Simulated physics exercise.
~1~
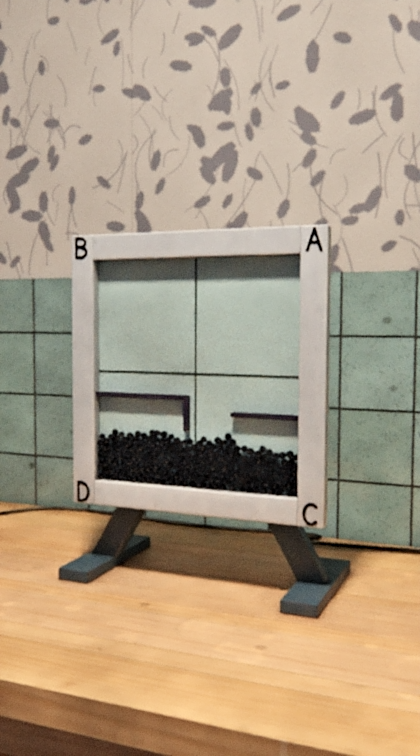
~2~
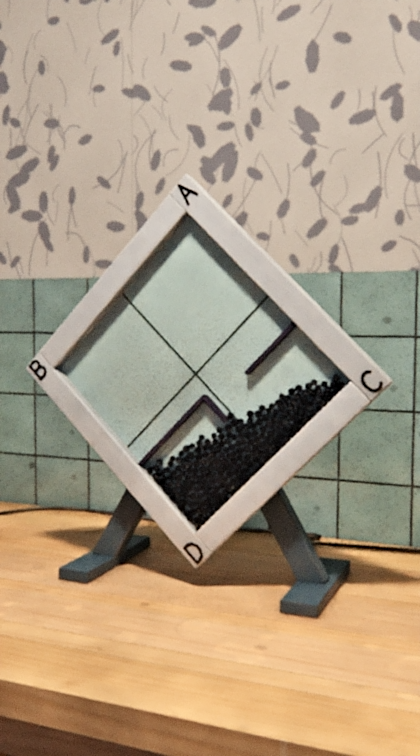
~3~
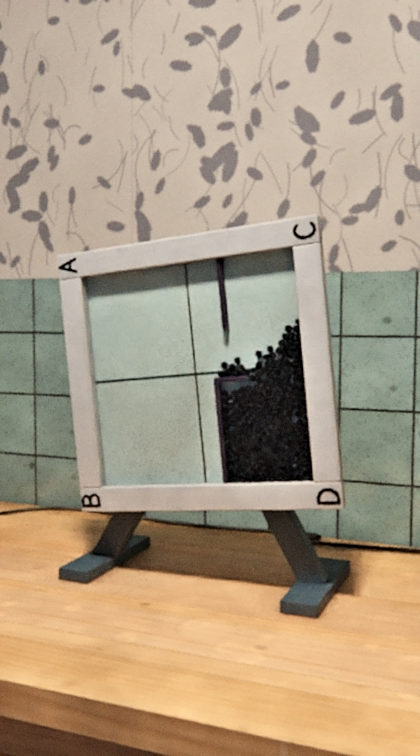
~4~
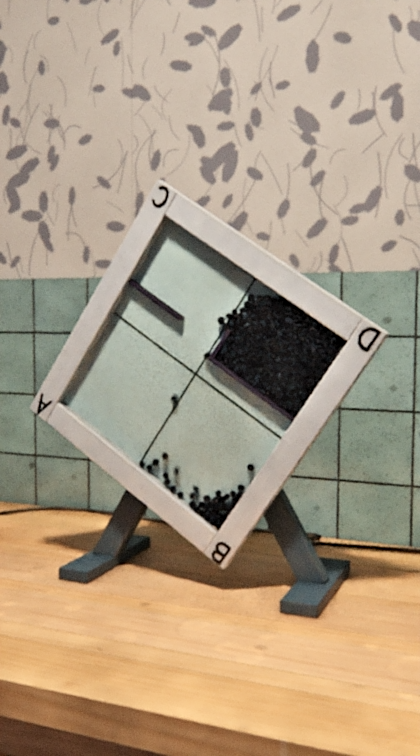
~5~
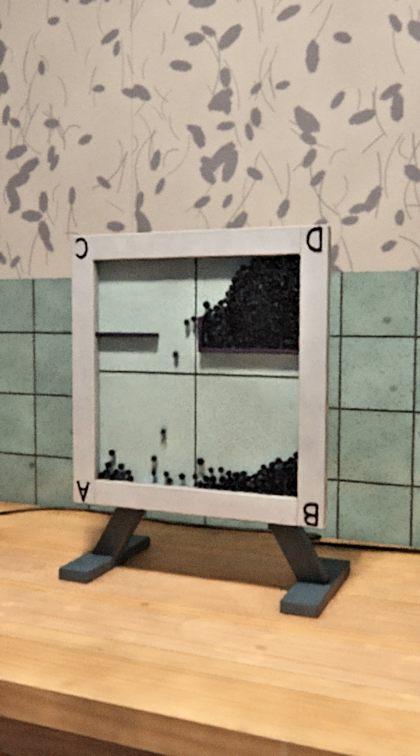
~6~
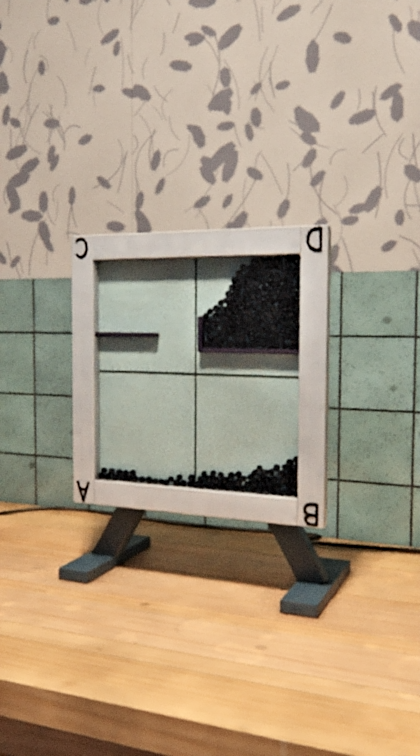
On a wooden counter before a tiled and leaf-patterned wall, a square white frame with lettered corners stands upright, small black beads lying along its bottom beneath two thin ledges. The frame begins turning clockwise, and the beads slide toward corner D as it tips onto that point. Turning further, it gathers most of them in a compartment at the lower right. As D rises, some beads spill out and drop toward corner B. The frame stops upside down while a few still fall. Finally, most rest heaped on the upper right ledge, the others scattered thickest toward B along the bottom.
